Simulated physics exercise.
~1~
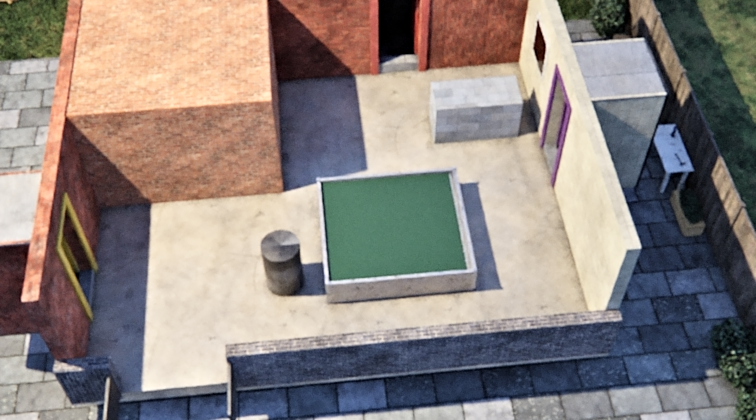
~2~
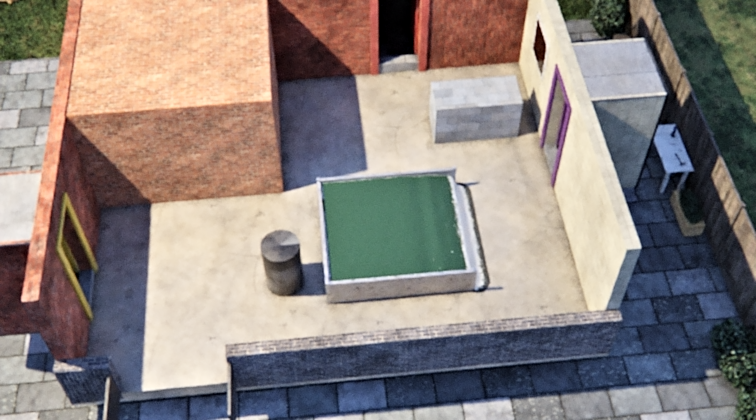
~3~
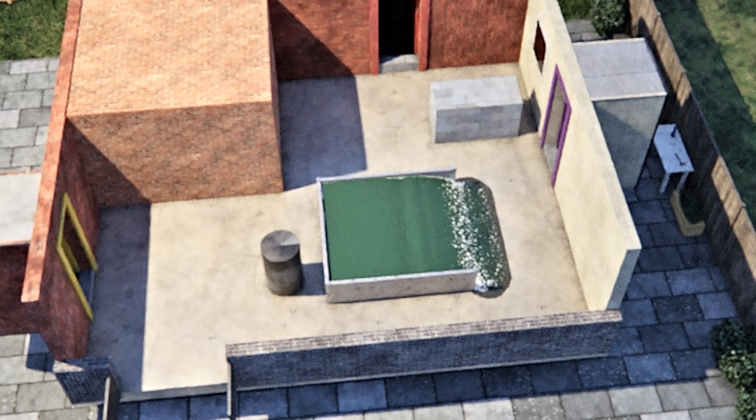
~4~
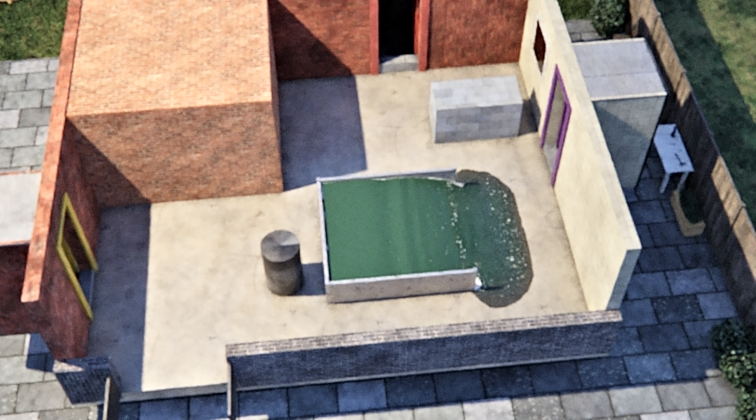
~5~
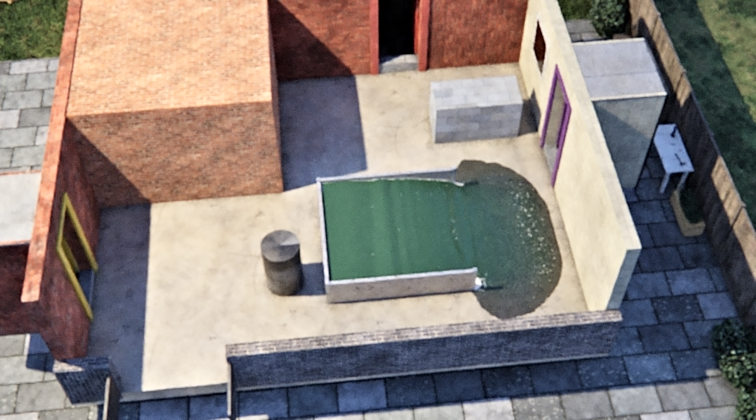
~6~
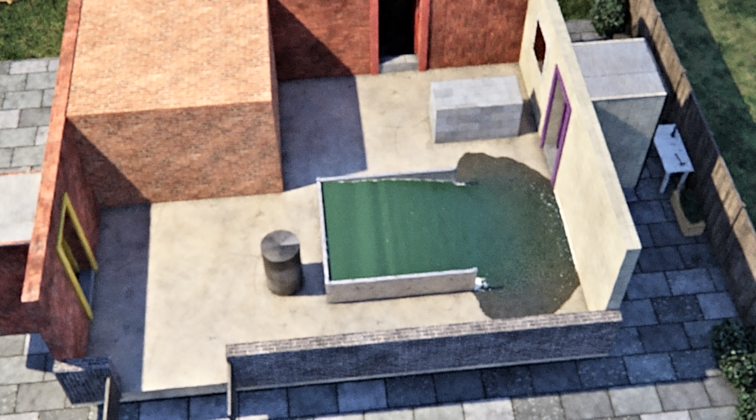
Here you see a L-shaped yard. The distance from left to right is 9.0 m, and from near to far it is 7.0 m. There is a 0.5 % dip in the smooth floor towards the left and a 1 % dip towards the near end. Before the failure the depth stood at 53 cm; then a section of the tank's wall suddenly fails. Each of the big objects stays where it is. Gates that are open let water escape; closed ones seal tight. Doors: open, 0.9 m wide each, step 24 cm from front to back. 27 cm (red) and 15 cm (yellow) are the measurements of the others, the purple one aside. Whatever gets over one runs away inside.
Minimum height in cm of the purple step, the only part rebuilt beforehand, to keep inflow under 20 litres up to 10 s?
18 cm.
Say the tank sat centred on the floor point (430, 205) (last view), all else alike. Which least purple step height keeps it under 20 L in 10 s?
Then it needs to be around 31 cm high.
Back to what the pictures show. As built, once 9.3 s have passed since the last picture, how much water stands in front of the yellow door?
Lab note: Depth approx. 8.5 cm.
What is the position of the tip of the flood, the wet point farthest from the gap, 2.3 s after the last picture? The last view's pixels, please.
At about (513, 68).
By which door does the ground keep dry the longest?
Door: Yellow.
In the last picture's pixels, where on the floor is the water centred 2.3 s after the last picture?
About (479, 238).
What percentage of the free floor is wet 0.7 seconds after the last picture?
The wet part is about 20 per cent.
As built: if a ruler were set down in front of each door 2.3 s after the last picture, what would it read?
Reading in centimetres: Red = 0, purple = 21, yellow = 0.
Then, 0.7 s after the last picture water covers 20 % of the floor, deepest (38 cm) near (551, 238); 20 cm at the purple door, 1 litre in over its 14 cm step.
Then, 2.3 s after the last picture water covers 30 % of the floor, deepest (39 cm) near (587, 335); 21 cm at the purple door, 39 litres in over its 14 cm step.
Then, 9.3 s after the last picture water covers 95 % of the floor, deepest (12 cm) near (100, 225); 5 cm at the purple door, 62 litres in over its 14 cm step.
At the purple door as built, the water peaked near 23 cm, 1.9 s after the last picture.
Run again over the same 10 s with other heights there, 51 litres in over 15 cm, 12 litres over 20 cm. The limit of 20 litres is kept from about 18 cm up.
